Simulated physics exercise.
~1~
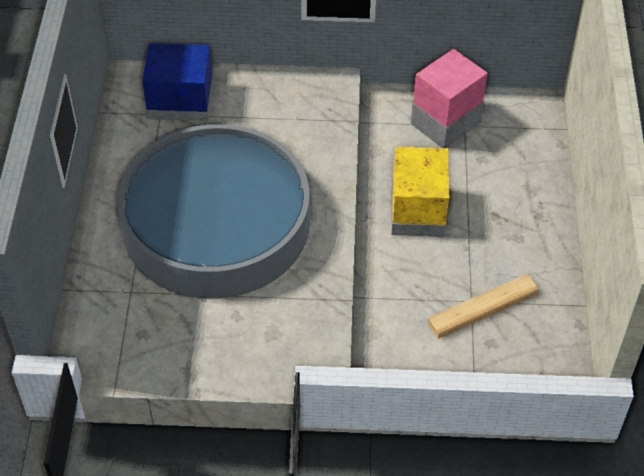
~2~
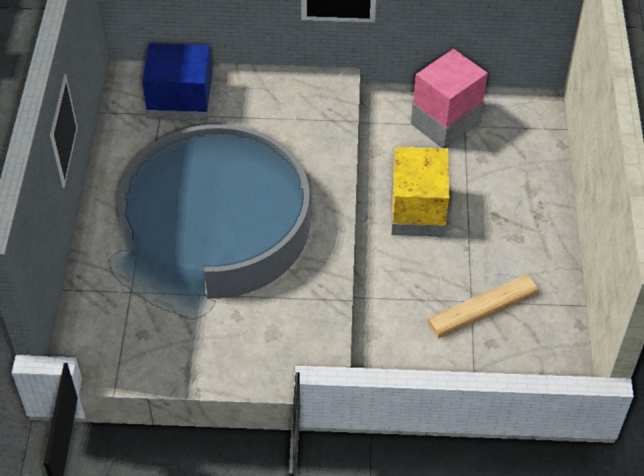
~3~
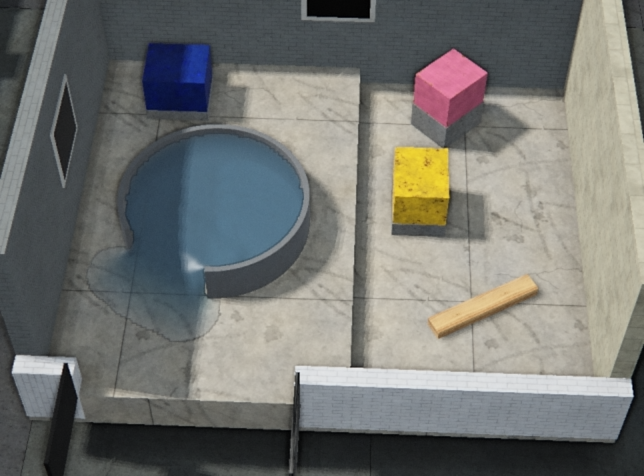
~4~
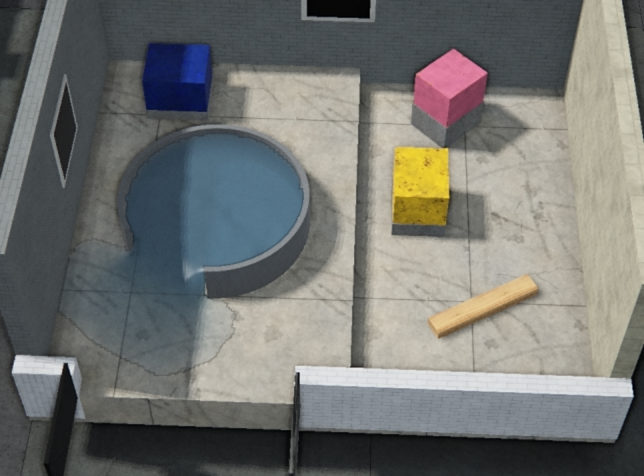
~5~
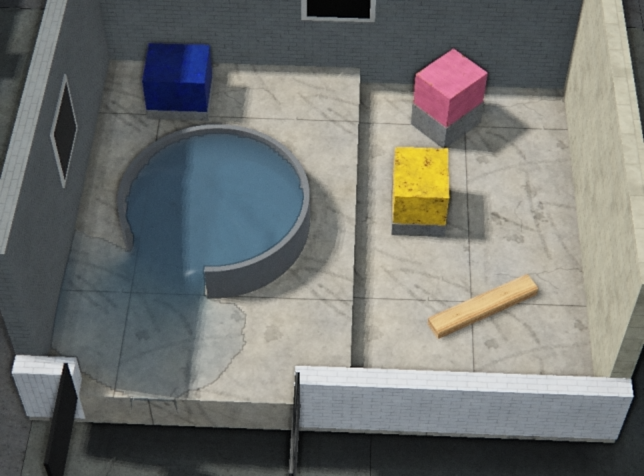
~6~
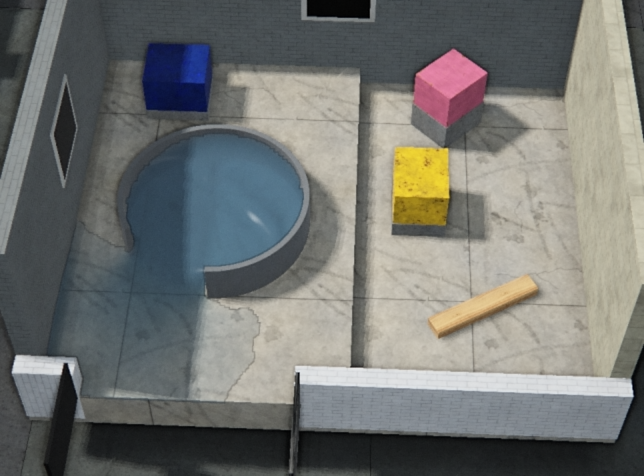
A round grey pool of blue water stands on the left of a walled, pale-floored court, seen from high above by a still camera. A blue block sits behind it, while pink and yellow blocks on grey plinths and a wooden beam occupy the right side. The pool's front-left wall opens, and water pours through the gap, spreading across the floor toward the left wall and front edge.
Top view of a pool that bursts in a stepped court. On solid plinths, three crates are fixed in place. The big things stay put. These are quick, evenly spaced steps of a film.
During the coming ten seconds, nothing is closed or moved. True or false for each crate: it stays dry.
Yellow crate: True, it stays dry; pink crate: True, it stays dry; blue crate: True, it stays dry.
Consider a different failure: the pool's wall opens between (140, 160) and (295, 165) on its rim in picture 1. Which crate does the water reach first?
Answer: The blue crate.
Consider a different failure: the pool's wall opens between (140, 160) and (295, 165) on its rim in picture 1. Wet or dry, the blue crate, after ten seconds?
Result: Blue crate is swamped.
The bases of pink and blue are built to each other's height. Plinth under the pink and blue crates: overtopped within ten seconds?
Well, pink stays untouched and blue stays untouched then.
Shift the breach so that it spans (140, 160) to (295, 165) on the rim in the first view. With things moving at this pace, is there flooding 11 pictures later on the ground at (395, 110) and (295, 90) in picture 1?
First spot swamped, second spot swamped.
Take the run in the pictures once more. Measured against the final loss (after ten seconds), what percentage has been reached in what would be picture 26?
Log: Around 50 %, estimated.
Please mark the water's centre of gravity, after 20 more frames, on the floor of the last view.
That comes out near (176, 250).
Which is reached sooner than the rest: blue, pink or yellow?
My answer: The blue one.
A moment on, water covers 15 % of the floor; the yellow crate not reached, the pink crate not reached, the blue crate not reached.
Next, water covers 15 % of the floor; the yellow crate not reached, the pink crate not reached, the blue crate not reached.
Then, water covers 20 % of the floor; the yellow crate not reached, the pink crate not reached, the blue crate water round its plinth.
Later, water covers 25 % of the floor; the yellow crate not reached, the pink crate not reached, the blue crate water round its plinth.
In the end, water covers 40 % of the floor; the yellow crate stayed above the water, the pink crate stayed above the water, the blue crate stayed above the water.
